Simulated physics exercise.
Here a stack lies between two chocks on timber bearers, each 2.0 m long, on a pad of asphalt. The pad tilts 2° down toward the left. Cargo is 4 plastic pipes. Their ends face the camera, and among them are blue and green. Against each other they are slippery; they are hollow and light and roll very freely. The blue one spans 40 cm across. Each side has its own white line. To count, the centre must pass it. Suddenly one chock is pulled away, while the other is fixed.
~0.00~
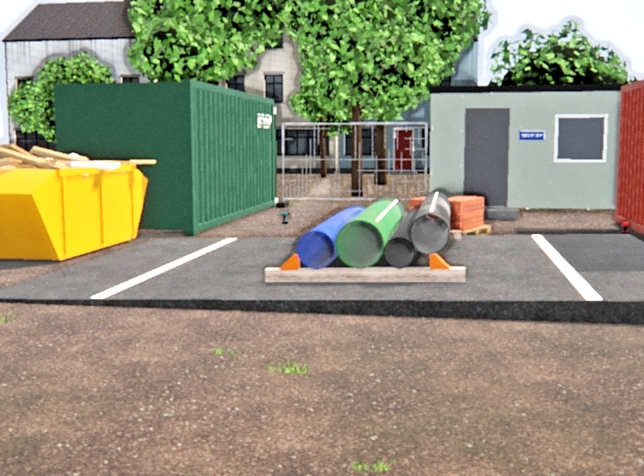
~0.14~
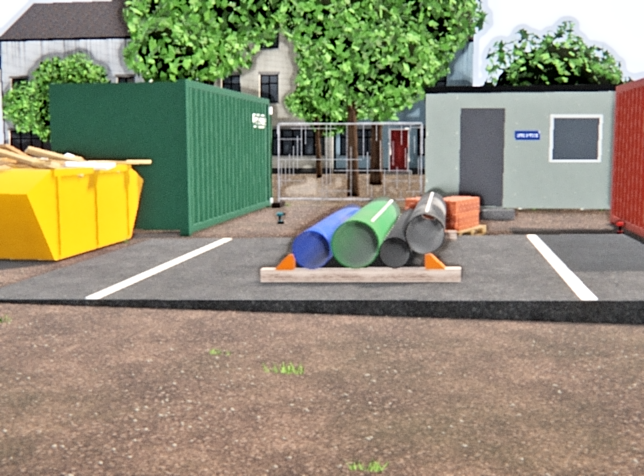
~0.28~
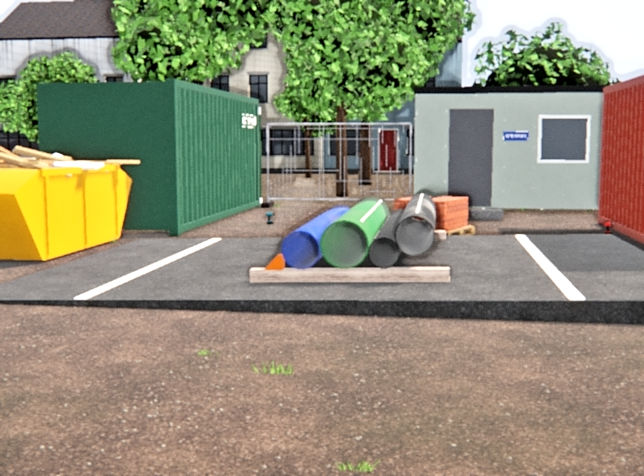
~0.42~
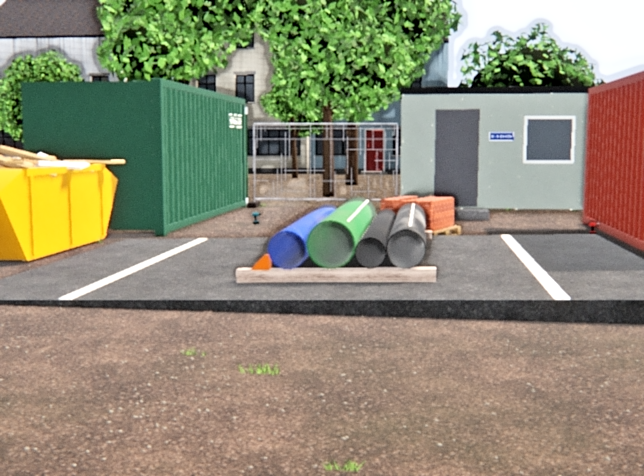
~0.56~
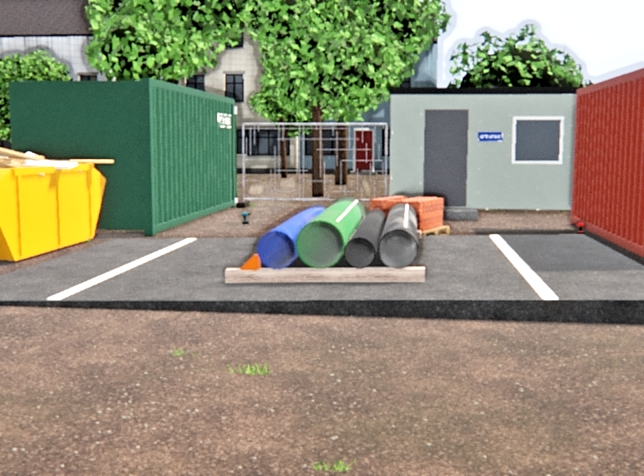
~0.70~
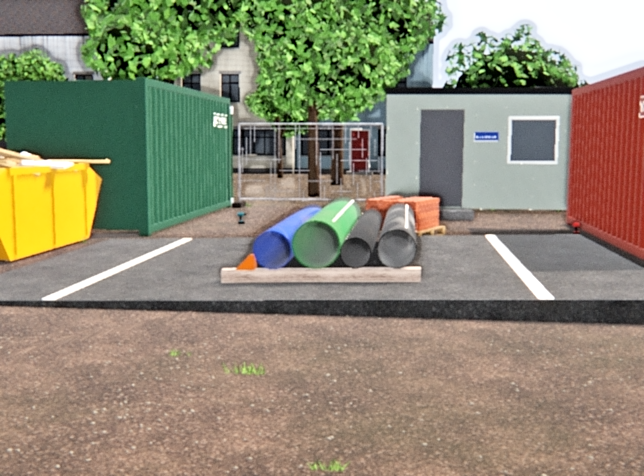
On an asphalt pad in a yard, blue, green and grey pipes lay on timber between orange chocks; the right chock was taken away, and the pipes barely shifted as the view drifted right.
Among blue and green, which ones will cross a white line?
Blue: Not one of them; green: Not one of them.
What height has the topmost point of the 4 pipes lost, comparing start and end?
Some 5 centimetres.
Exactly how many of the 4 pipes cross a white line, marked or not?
The answer is 0.
By 1.0 s, blue is on the bearers, 55 cm from the bearers' left end; green is on the bearers, 100 cm from the bearers' left end; 0 past a line.
Finally (3.7 s), blue is on the bearers, 55 cm from the bearers' left end; green is on the bearers, 100 cm from the bearers' left end; 0 past a line.
